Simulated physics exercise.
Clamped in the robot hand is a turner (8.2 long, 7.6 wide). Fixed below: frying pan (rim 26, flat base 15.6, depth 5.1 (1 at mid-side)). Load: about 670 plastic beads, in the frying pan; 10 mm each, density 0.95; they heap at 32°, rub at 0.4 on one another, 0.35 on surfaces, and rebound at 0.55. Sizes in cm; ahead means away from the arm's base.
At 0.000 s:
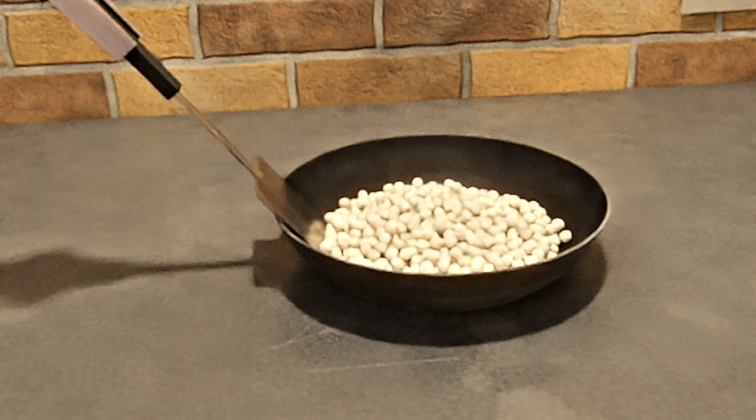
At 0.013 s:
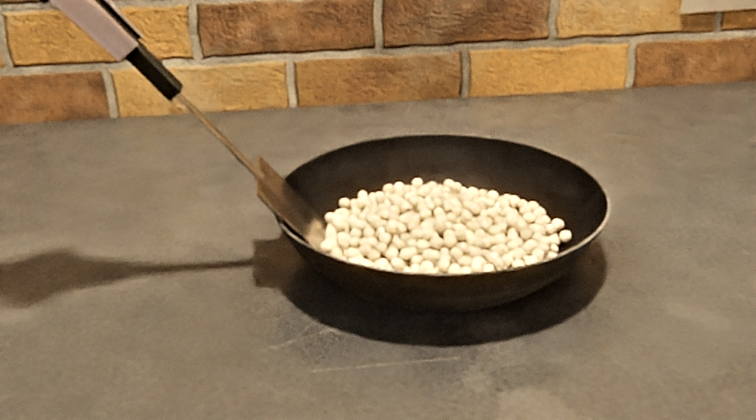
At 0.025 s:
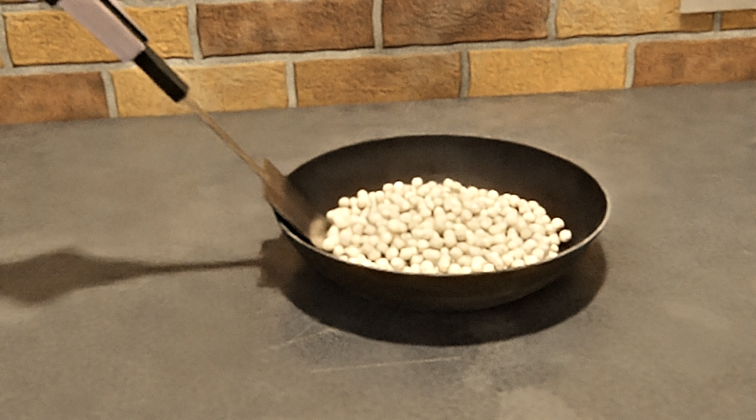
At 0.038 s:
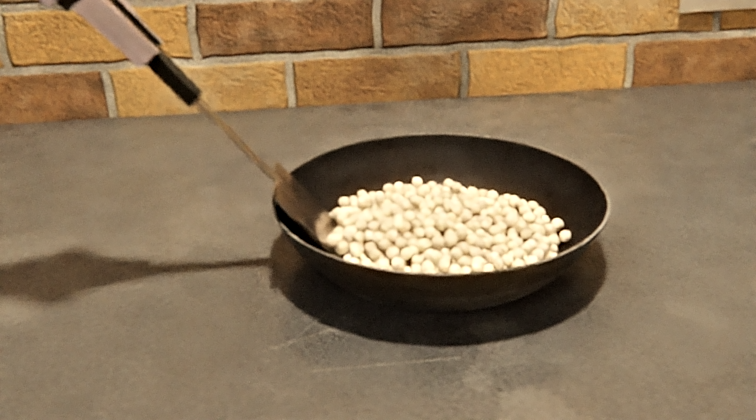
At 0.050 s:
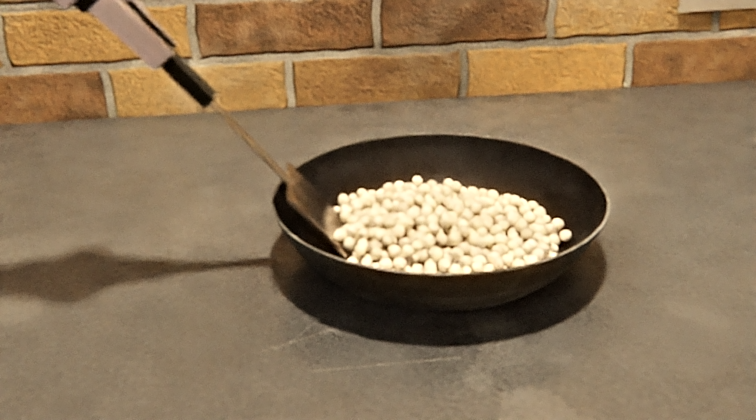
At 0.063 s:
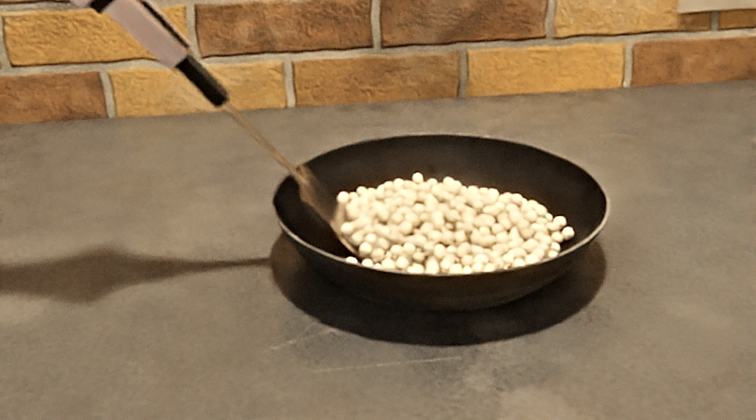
On a grey countertop by a brick wall, a turner slid slowly rightward from the left rim of a dark frying pan into a heap of white beads, nudging the nearest ones slightly.
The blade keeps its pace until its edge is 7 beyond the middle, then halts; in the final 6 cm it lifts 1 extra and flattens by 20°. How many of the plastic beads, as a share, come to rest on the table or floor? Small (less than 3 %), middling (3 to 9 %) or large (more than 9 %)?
On the table or floor the share is small, less than 3 %.
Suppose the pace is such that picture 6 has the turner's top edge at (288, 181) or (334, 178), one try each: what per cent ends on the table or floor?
About 0 and 5 per cent.
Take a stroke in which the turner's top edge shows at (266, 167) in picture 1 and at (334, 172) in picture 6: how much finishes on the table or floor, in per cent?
Some 5 per cent.
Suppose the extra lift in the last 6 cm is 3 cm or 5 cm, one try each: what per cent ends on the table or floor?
Some 0 and 10 per cent.
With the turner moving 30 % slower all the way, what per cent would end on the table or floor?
It would be near 0 per cent.
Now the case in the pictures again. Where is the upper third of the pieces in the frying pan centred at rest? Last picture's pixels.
Near (543, 202).
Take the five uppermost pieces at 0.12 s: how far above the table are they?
Some 5 cm.
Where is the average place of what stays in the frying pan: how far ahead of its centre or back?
Some 4.5 cm ahead.
After 0.12 s, sloping 52°, highest piece 5 above the table; 672 in the frying pan.
After 0.18 s, sloping 45°, highest piece 5 above the table; 672 in the frying pan.
After 0.41 s, sloping 32°, highest piece 6 above the table; 667 in the frying pan, 3 on the table or floor, 2 on the blade or in flight.
After 1.46 s, sloping 32°, highest piece 6 above the table; 666 in the frying pan, 6 on the table or floor.
At rest, 666 in the frying pan, 6 on the table or floor. That is 1 % on the table or floor.
